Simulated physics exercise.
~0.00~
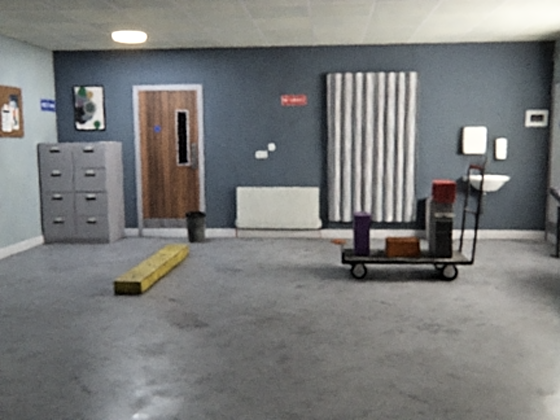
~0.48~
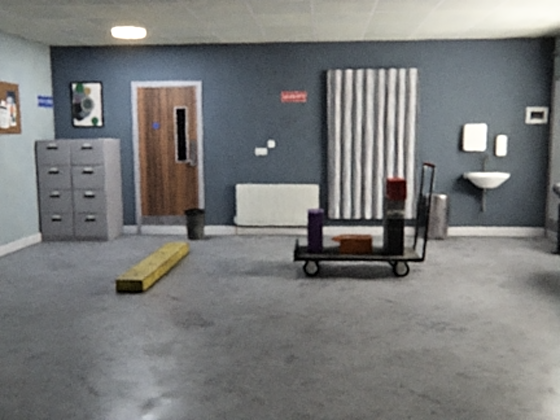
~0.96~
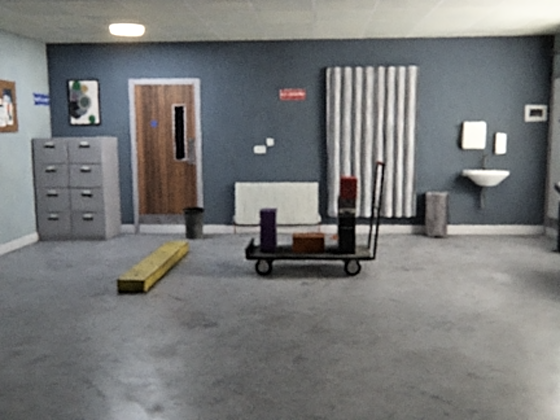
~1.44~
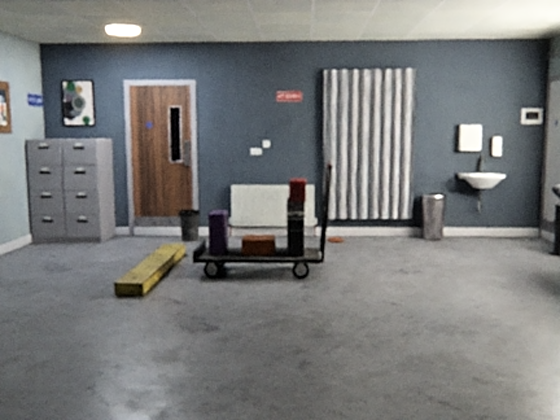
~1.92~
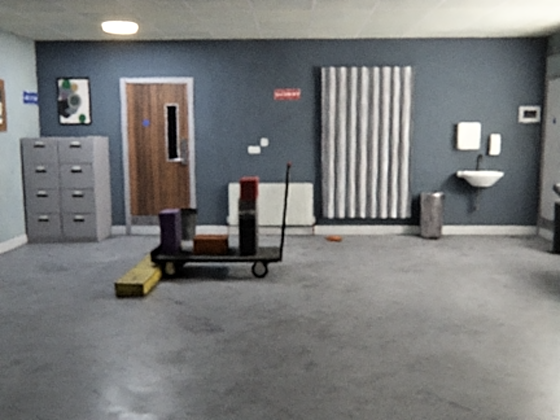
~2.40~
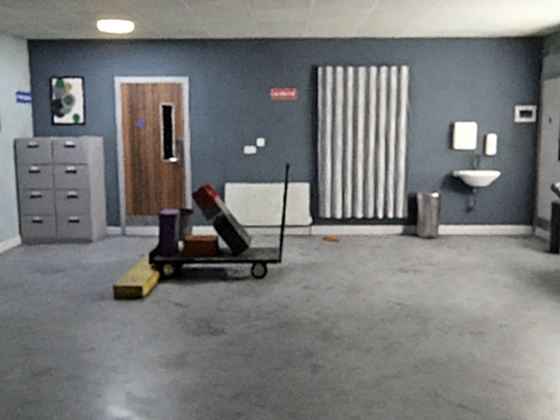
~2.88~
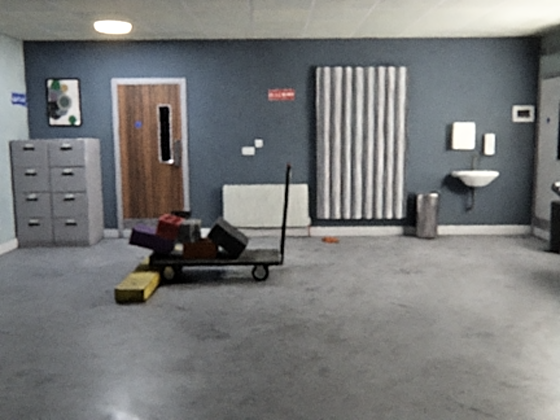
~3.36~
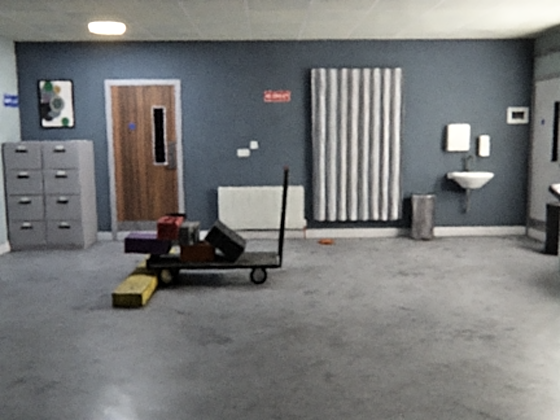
A loaded trolley rolls left, stops against a yellow kerb, and its stacked boxes topple forward.
